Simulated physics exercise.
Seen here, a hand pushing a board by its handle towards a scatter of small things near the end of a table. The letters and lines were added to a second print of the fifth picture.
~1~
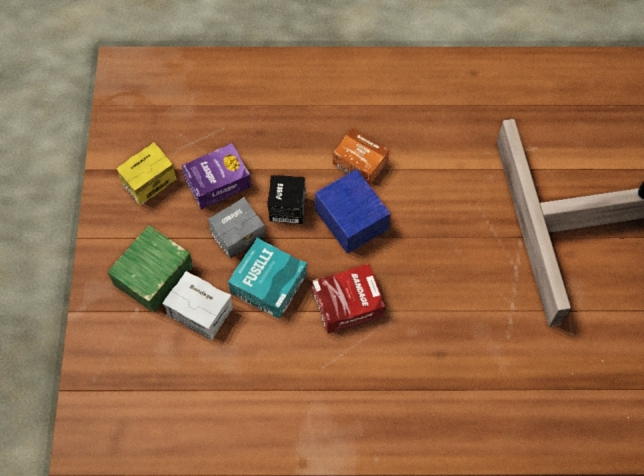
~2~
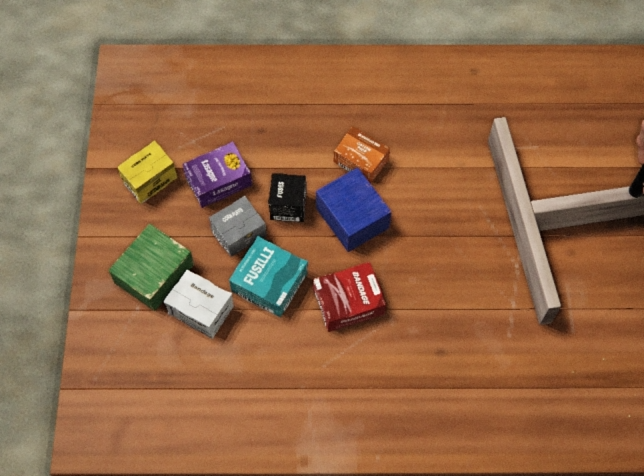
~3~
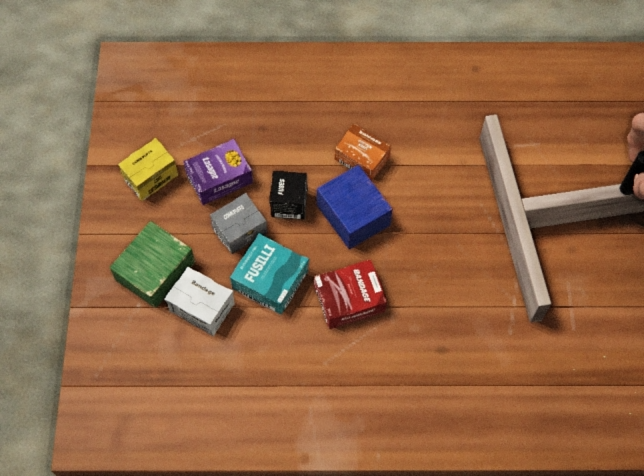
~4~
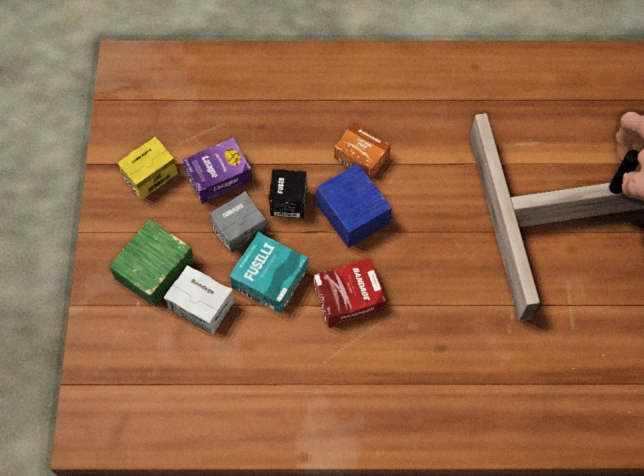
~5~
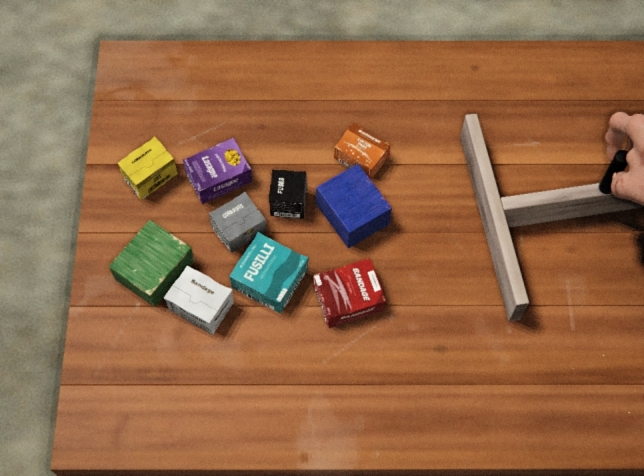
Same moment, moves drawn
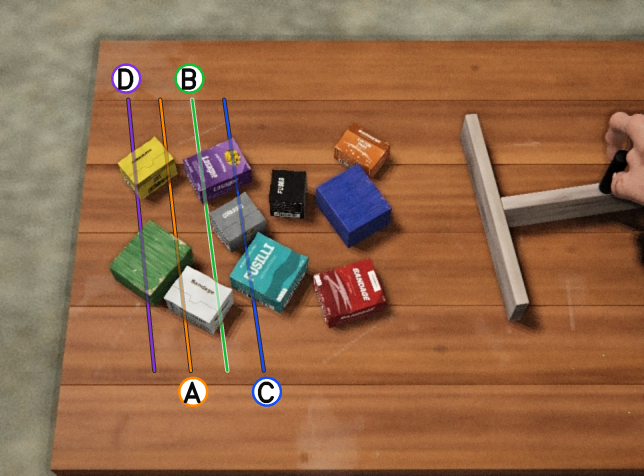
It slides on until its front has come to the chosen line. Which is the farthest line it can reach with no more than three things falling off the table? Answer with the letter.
Up to line A.
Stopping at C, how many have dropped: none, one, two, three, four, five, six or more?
In all, none.
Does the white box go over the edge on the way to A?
No.
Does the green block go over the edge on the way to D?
Yes.
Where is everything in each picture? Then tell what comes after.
The first frame shows yellow packet (147, 174); turquoise packet (268, 278); orange box (361, 157).
The second frame shows board (526, 208); white box (200, 304).
The third frame shows board (517, 206); red box (350, 294).
The fourth frame shows board (506, 204); green block (152, 263).
The fifth frame shows board (496, 204); blue block (353, 206); yellow packet (148, 168); turquoise packet (270, 273).
On the copy, A at (174, 226); B at (209, 226); C at (243, 226); D at (140, 226).
On A. First, board (381, 204); orange box (331, 156); blue block (339, 206).
Then, board (265, 205); yellow packet (118, 172); green block (112, 271).
Finally, board (175, 205); green block over the edge; grey packet over the edge; three fallen.
By contrast, B is within the limit but short; C is within the limit but short; D drops six.
